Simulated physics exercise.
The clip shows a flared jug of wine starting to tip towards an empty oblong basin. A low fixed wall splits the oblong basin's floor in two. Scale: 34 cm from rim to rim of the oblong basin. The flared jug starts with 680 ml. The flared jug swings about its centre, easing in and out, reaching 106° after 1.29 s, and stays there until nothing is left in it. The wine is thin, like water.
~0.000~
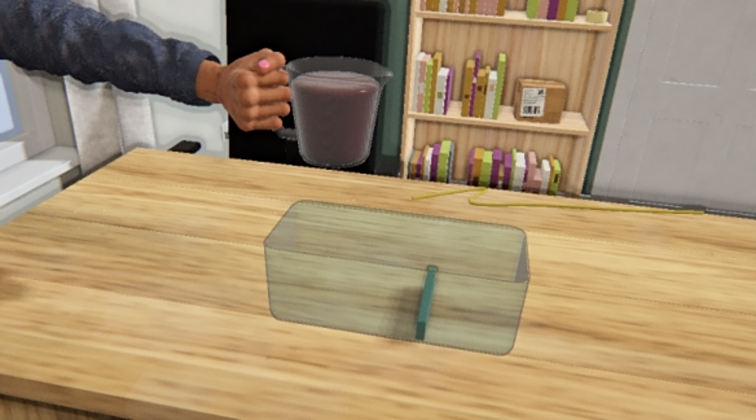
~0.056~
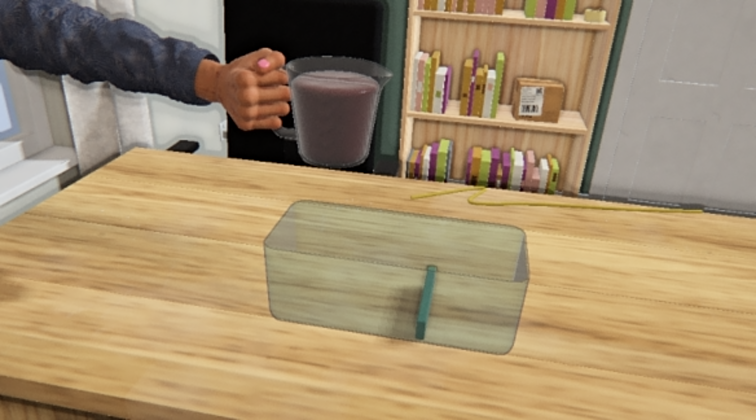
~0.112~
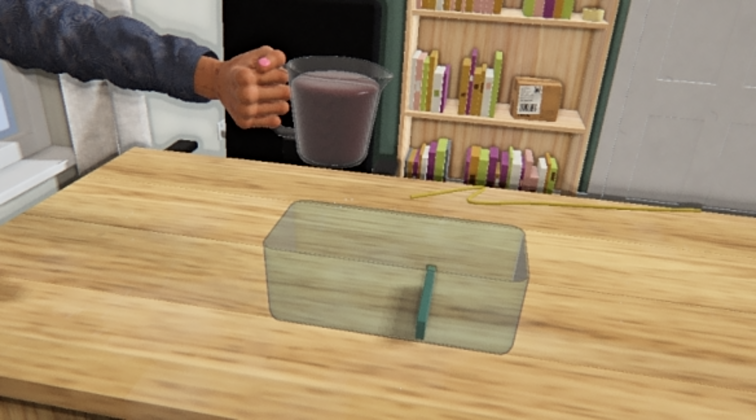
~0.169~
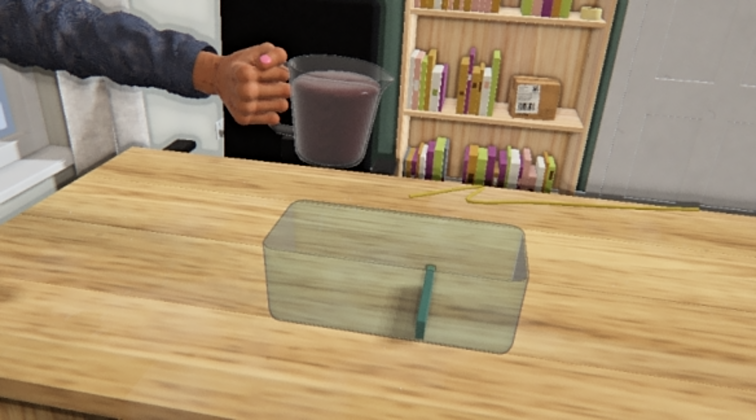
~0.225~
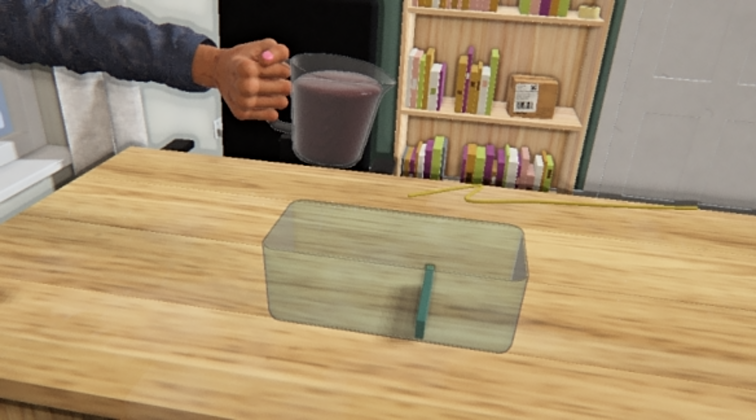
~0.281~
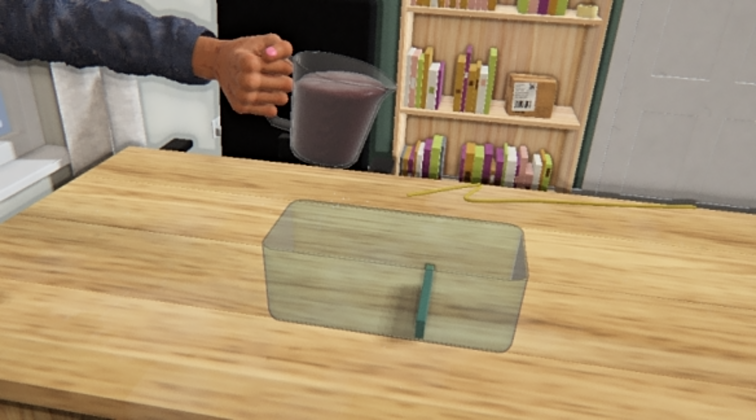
A hand held a clear, flared jug of dark purplish wine above a wooden table, behind an empty see-through oblong basin, and after staying nearly upright, the jug tilted slightly to the right.
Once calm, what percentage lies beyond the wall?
About 61 per cent.
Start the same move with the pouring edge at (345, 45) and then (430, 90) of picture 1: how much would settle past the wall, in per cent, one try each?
First 10, then 75 per cent.
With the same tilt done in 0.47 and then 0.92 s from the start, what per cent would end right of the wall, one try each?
In turn about 40 and 55 per cent.
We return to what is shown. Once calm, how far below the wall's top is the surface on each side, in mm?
Left about 22 mm, right about 4 mm.
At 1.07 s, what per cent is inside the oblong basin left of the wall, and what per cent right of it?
Some 8 per cent left and 56 right.
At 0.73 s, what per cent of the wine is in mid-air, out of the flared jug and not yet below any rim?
About 20 per cent.
By 0.73 s the tilt is 64° and 73 per cent is still to pour, 1 is left of the wall and 6 right of it.
By 1.07 s the tilt is 98° and 17 per cent is still to pour, 8 is left of the wall and 55 right of it.
By 1.41 s the tilt is 106° and 0 per cent is still to pour, 29 is left of the wall and 69 right of it.
By 1.79 s the tilt is 106° and 0 per cent is still to pour, 36 is left of the wall and 62 right of it.
At rest 37 per cent lies left of the wall, 61 right of it and 1 outside.
